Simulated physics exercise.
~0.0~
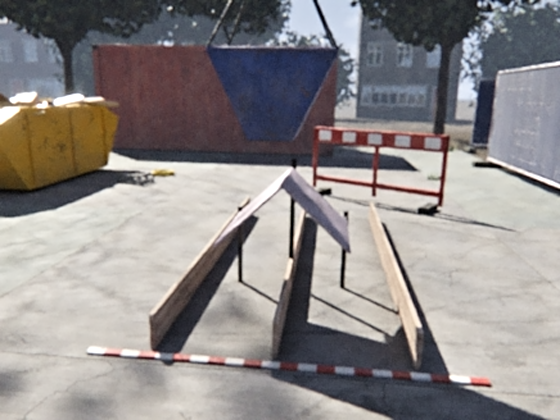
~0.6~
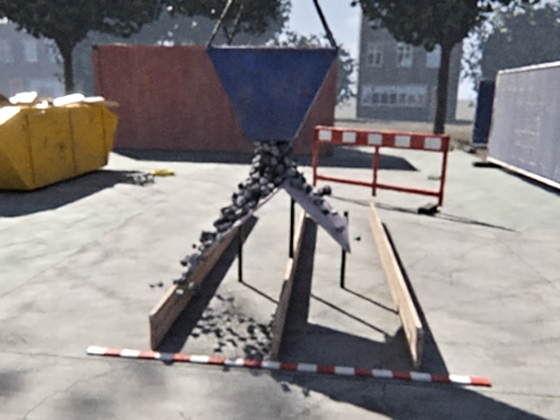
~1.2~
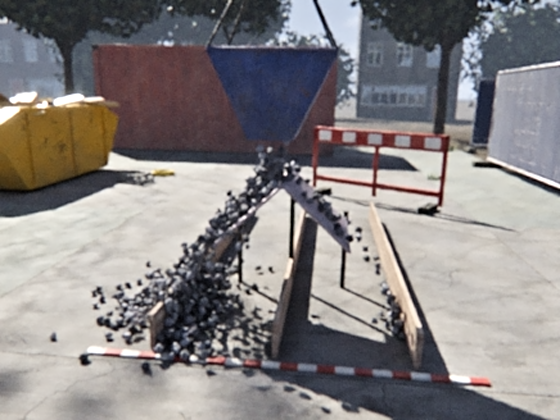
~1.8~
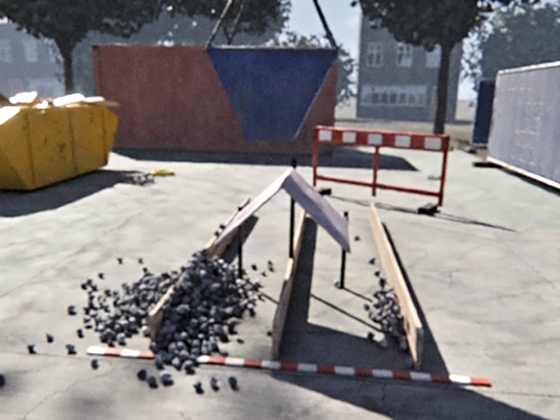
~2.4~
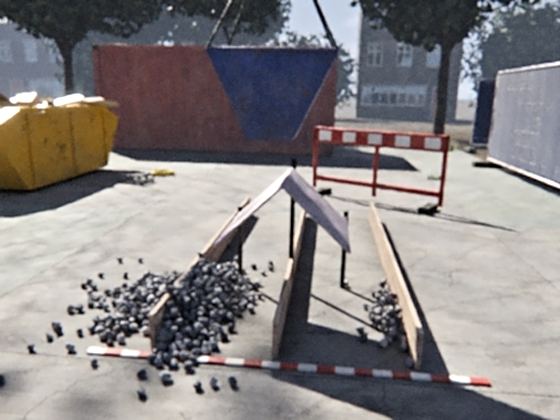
Dark stones pour from a hanging blue skip over sloping steel and settle mostly at left.
